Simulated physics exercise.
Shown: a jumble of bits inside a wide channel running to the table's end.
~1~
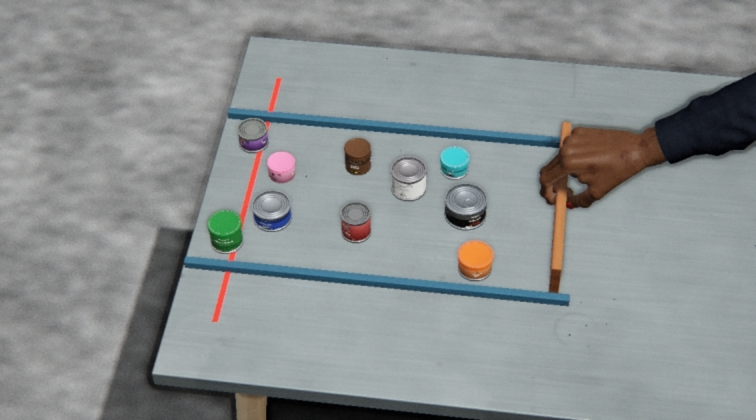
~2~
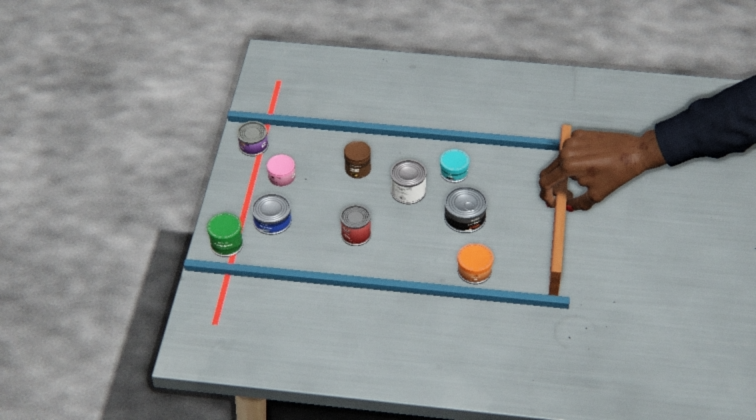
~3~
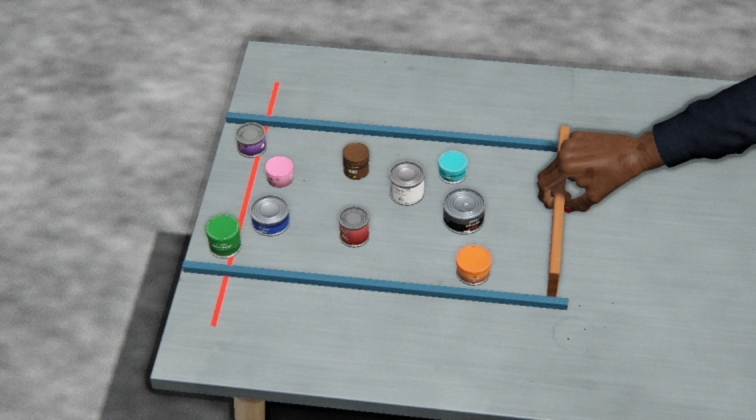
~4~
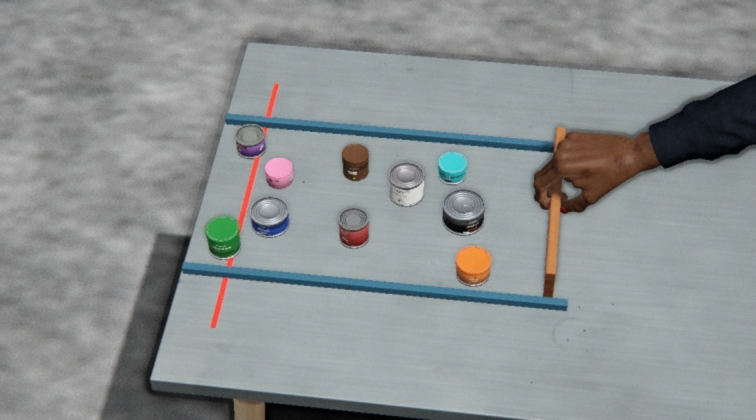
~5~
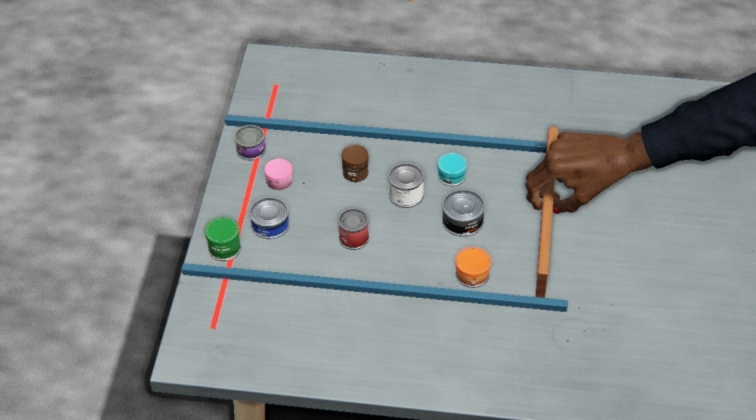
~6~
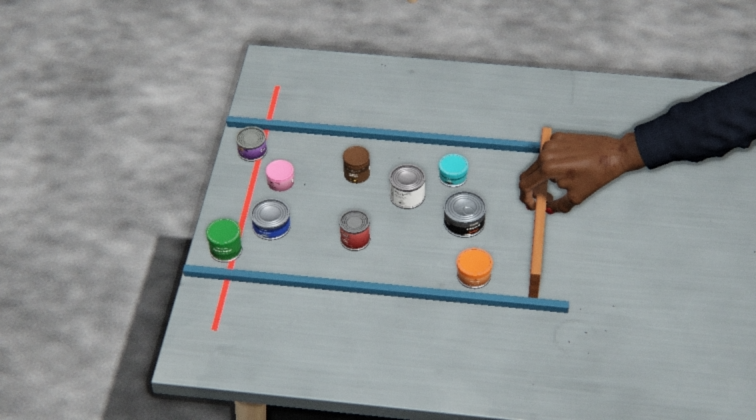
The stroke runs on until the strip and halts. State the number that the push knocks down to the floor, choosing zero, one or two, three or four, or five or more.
Mind you, the pieces that take the plunge come to three or four.
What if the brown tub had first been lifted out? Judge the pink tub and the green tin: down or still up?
Well, the pink tub goes off the edge while the green tin goes off the edge.
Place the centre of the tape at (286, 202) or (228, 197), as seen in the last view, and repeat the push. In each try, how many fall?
In order, 0 and 5.
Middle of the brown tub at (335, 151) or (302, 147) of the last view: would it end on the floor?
In turn it holds its place, then holds its place.
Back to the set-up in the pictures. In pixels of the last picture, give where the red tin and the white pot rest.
You'll find the red tin at roughly (225, 221) and the white pot at roughly (237, 166).
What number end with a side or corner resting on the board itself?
The figure is 5.
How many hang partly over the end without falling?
Answer: 2.
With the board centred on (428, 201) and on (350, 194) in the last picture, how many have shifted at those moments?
That gives 4 for the first and 6 for the second.
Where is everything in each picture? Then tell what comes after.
In the first picture, purple tin (253, 136); green tin (226, 232); pink tub (281, 168); board (560, 206); tape (249, 191).
In the second picture, green tin (226, 235); board (560, 209).
In the third picture, pink tub (280, 172); blue tin (270, 216).
In the fourth picture, purple tin (251, 142); turquoise tin (452, 169).
In the fifth picture, green tin (223, 239); orange pot (473, 267).
In the sixth picture, purple tin (252, 144); green tin (225, 241); pink tub (280, 176); board (540, 211); tape (248, 199).
Soon after, none off yet; purple tin at rest near (252, 144); green tin at rest near (225, 241); pink tub at rest near (280, 176).
At rest, the number that fall off is three or four; fallen, blue tin, pink tub and green tin.
